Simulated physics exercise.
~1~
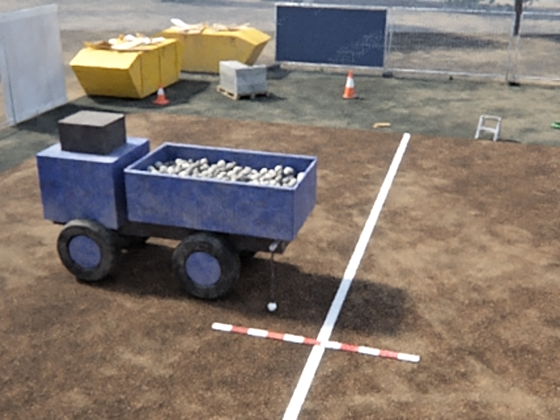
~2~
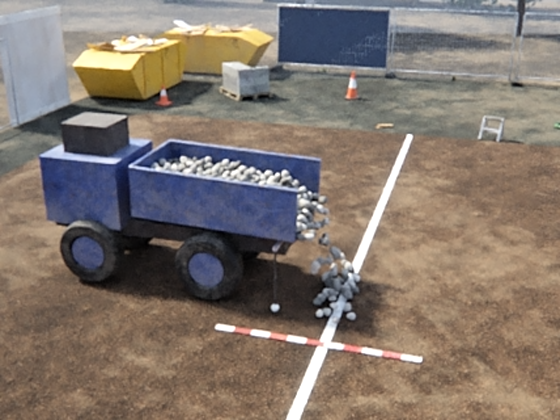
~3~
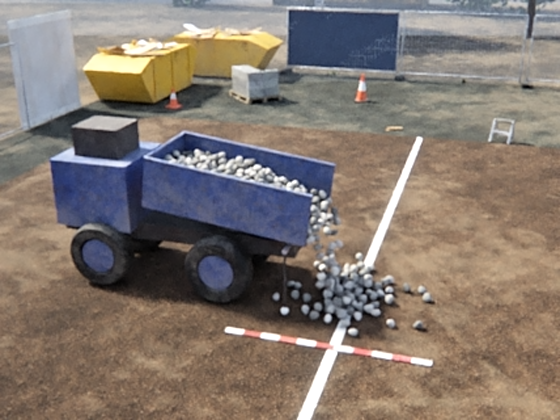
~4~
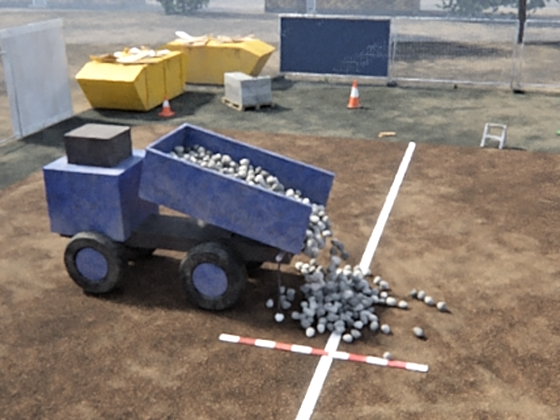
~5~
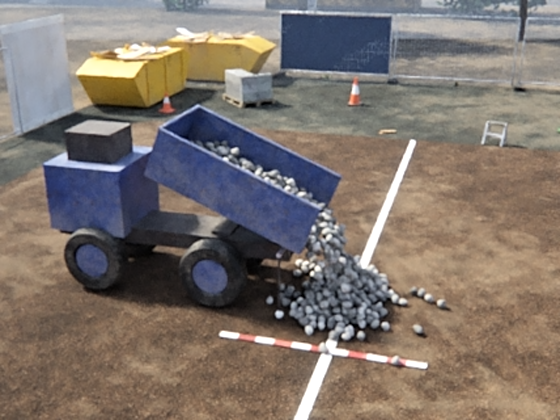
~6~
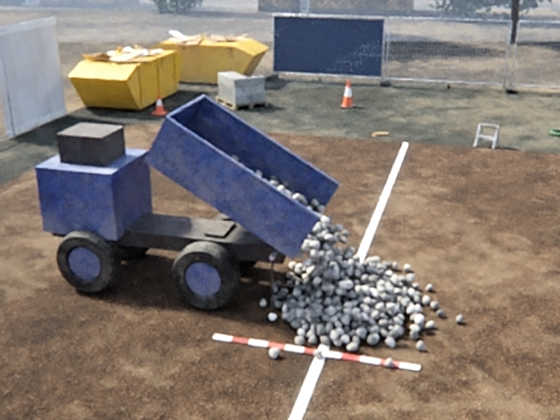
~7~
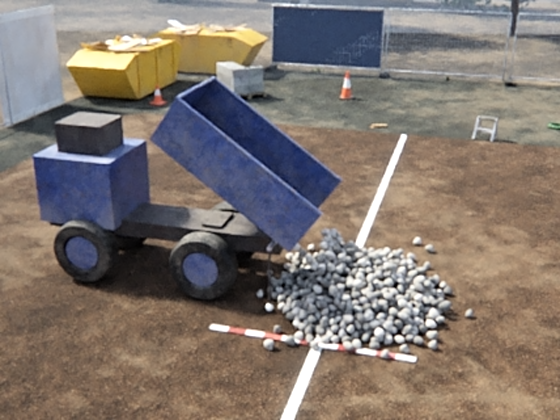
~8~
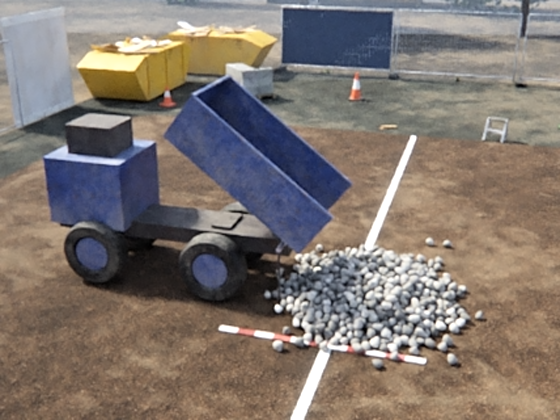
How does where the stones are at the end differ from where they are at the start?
At the start the stones fill the blue bed, to the left of the white line. At the end they lie in a wide heap on the ground behind the vehicle, lower and farther right, spread across the line with most of them beyond it.
